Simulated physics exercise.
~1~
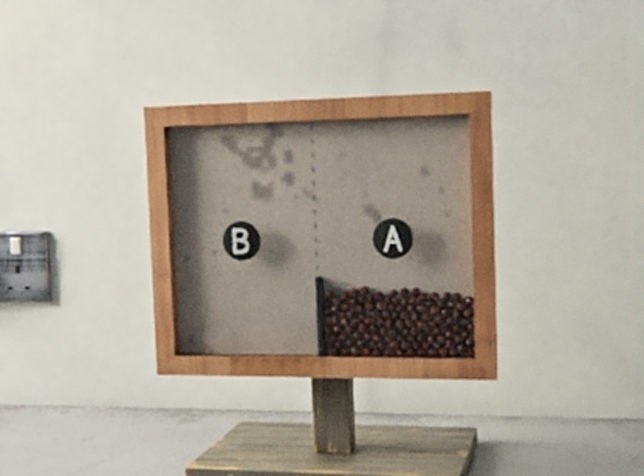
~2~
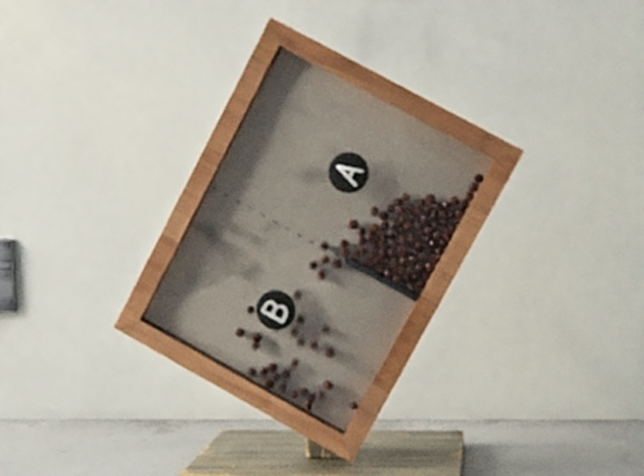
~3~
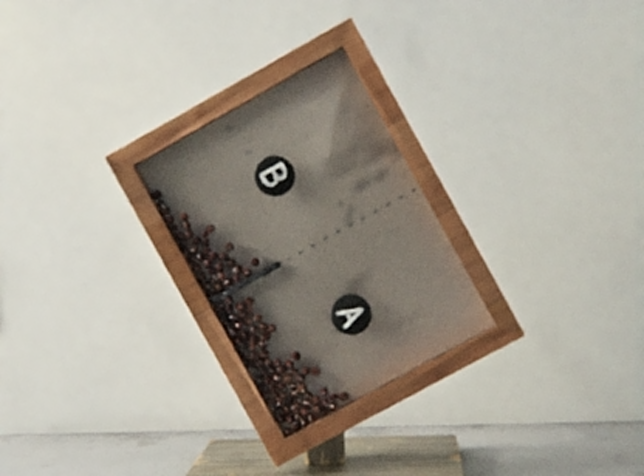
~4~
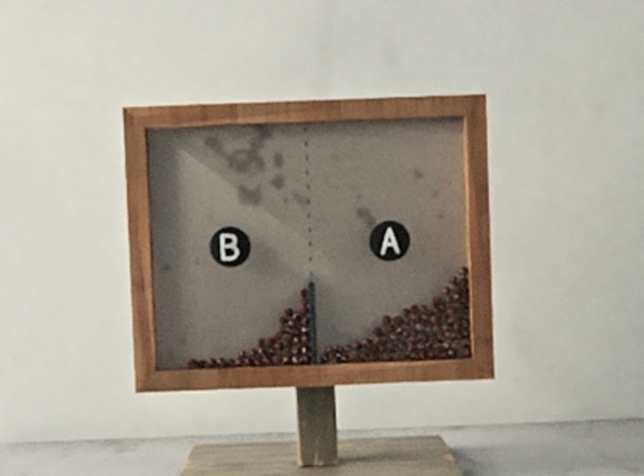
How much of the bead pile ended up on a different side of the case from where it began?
Only part of the pile changed sides. A smaller heap finished on the B side, while most of the beads were still on the A side.
